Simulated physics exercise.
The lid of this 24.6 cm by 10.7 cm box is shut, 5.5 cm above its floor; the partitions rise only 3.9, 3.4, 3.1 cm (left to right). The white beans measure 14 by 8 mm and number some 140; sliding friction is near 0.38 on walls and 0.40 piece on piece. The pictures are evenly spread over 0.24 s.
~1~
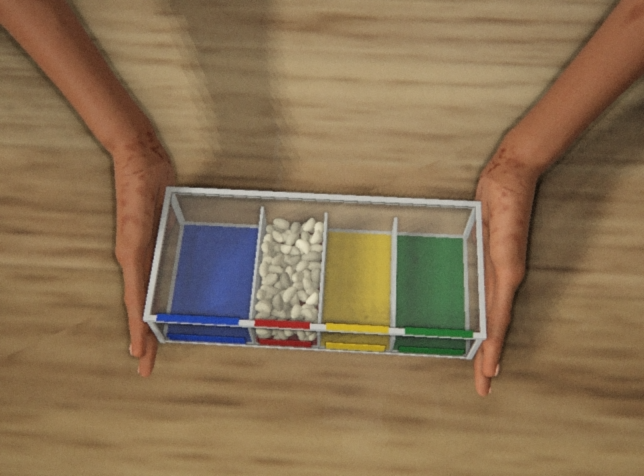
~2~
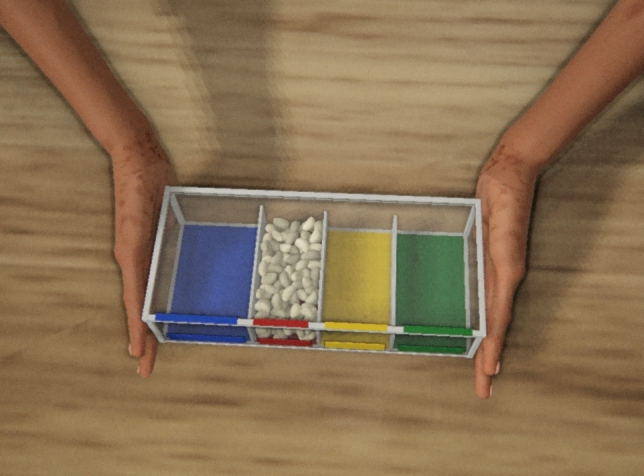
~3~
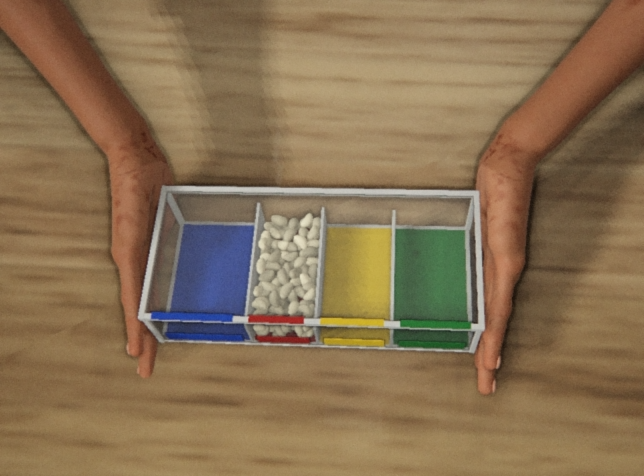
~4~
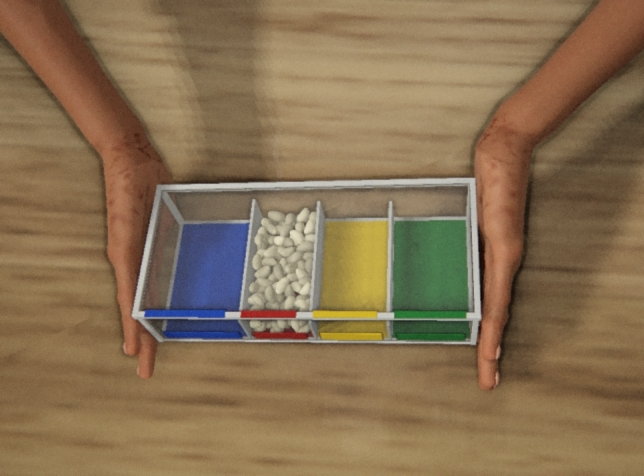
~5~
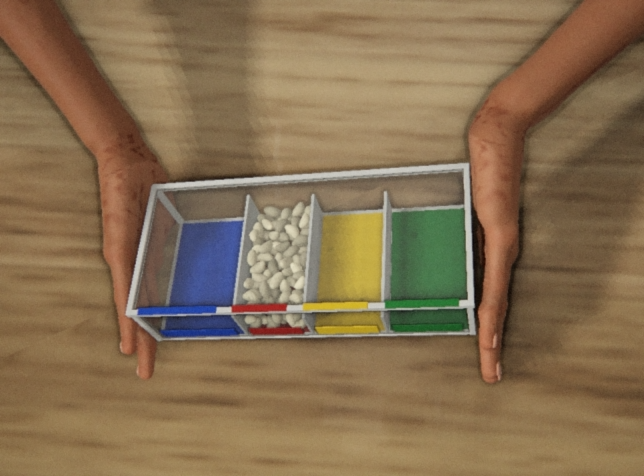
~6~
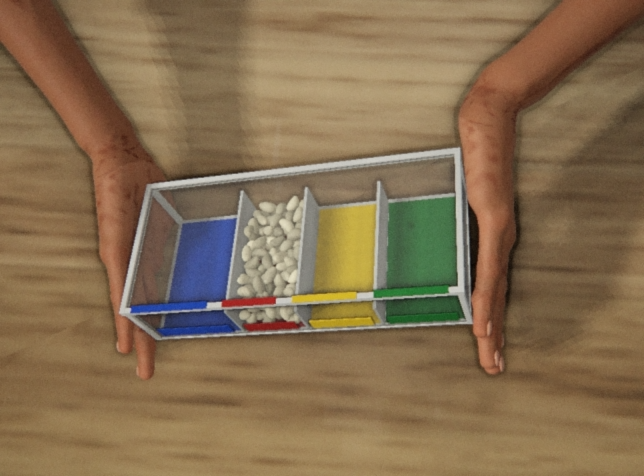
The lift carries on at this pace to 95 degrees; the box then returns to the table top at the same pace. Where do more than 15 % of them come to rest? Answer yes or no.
Red compartment: Yes; blue compartment: Yes; green compartment: No; yellow compartment: No.
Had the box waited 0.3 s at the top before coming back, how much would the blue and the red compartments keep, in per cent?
Blue 50; red 50.
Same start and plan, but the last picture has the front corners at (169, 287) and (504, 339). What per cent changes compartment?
Then about 75 per cent.
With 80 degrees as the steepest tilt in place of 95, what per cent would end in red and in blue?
Then: Red 80; blue 20.
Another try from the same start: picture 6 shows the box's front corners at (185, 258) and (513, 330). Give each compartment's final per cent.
Red 20, blue 0, green 75, yellow 5.
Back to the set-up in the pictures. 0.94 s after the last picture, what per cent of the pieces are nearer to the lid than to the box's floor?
About 50 per cent.
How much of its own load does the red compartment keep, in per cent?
Some 60 per cent.
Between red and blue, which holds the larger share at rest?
The red compartment.
Then, 0.94 s after the last picture, tilt 95 degrees; red 80 %, blue 20 %.
Then, 1.56 s after the last picture, tilt 42 degrees; red 65 %, blue 35 %.
Then, 2.24 s after the last picture, tilt 0 degrees; red 65 %, blue 35 %.
In the end, red 65 %, blue 35 %, green 0 %, yellow 0 %.
